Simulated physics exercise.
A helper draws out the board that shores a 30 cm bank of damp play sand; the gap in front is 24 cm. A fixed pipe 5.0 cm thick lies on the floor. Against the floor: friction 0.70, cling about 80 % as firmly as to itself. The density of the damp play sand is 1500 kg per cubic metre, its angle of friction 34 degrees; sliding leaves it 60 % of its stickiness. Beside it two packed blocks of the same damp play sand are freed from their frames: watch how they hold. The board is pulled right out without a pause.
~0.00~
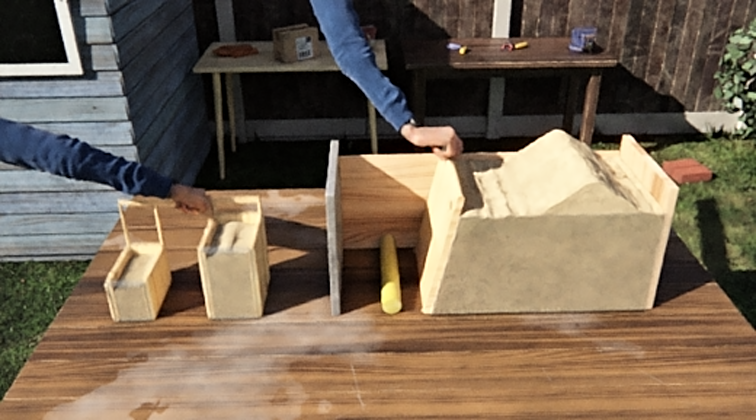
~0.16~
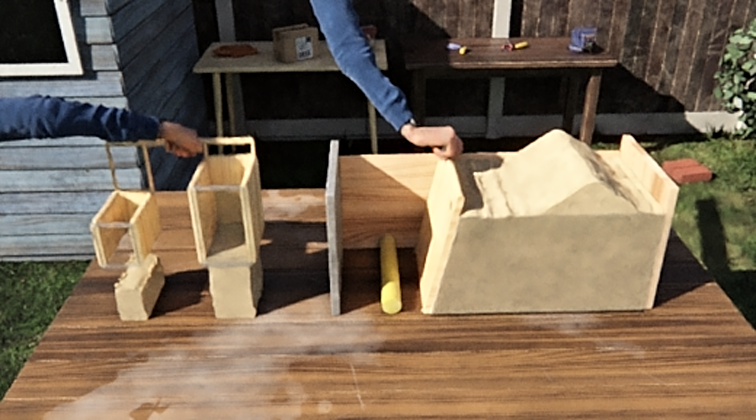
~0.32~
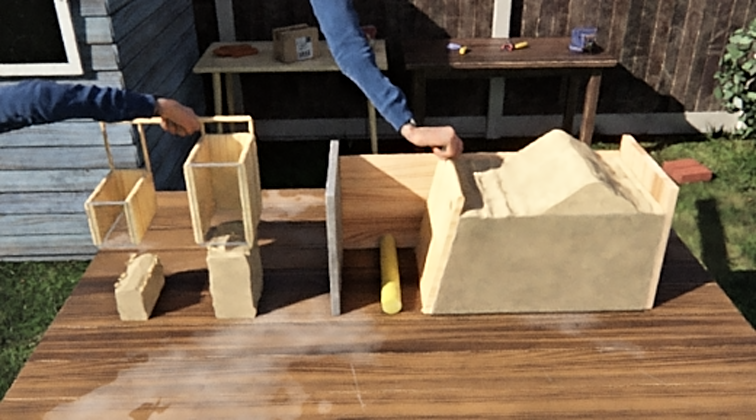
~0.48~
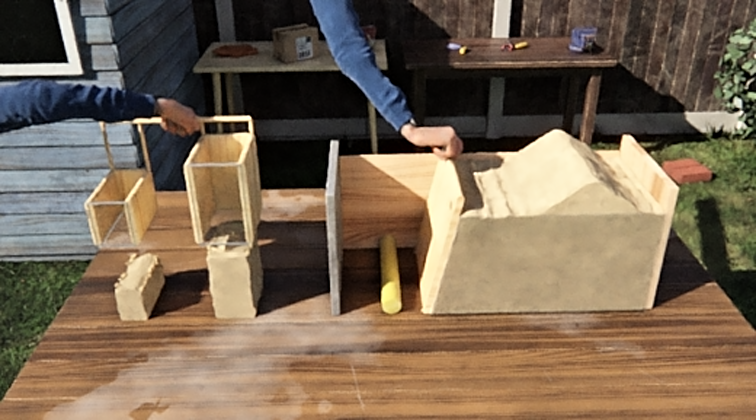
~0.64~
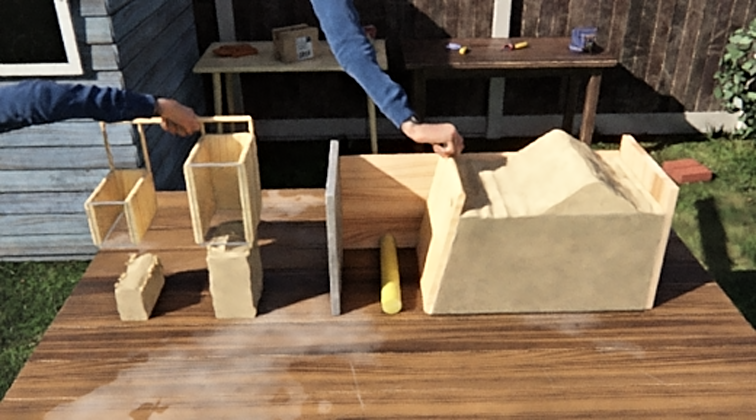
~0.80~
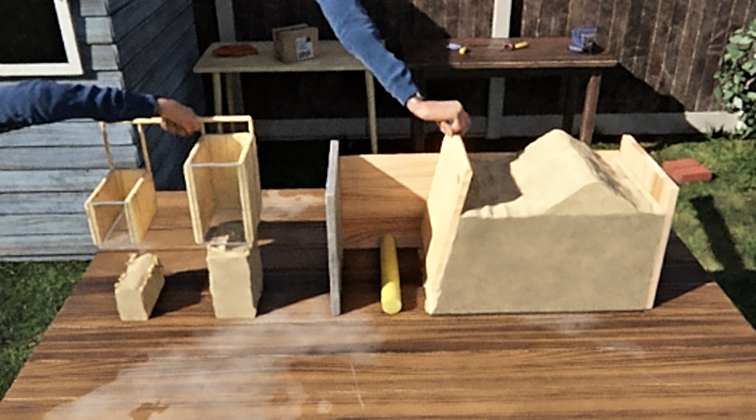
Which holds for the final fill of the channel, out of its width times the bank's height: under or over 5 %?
It comes out under 5 %.
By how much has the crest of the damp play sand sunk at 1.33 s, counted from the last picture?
Some 0.0 cm.
By 1.04 s, the face still stands, with nothing on top of the pipe; the channel is 0 % full.
By 1.33 s, the face still stands, with nothing on top of the pipe; the channel is 0 % full.
By 1.62 s, the face still stands, with nothing on top of the pipe; the channel is 0 % full.
By 1.90 s, the face still stands, with nothing on top of the pipe; the channel is 0 % full.
By 1.95 s, at the end, the face still stands, with nothing on top of the pipe; the channel is 0 % full.
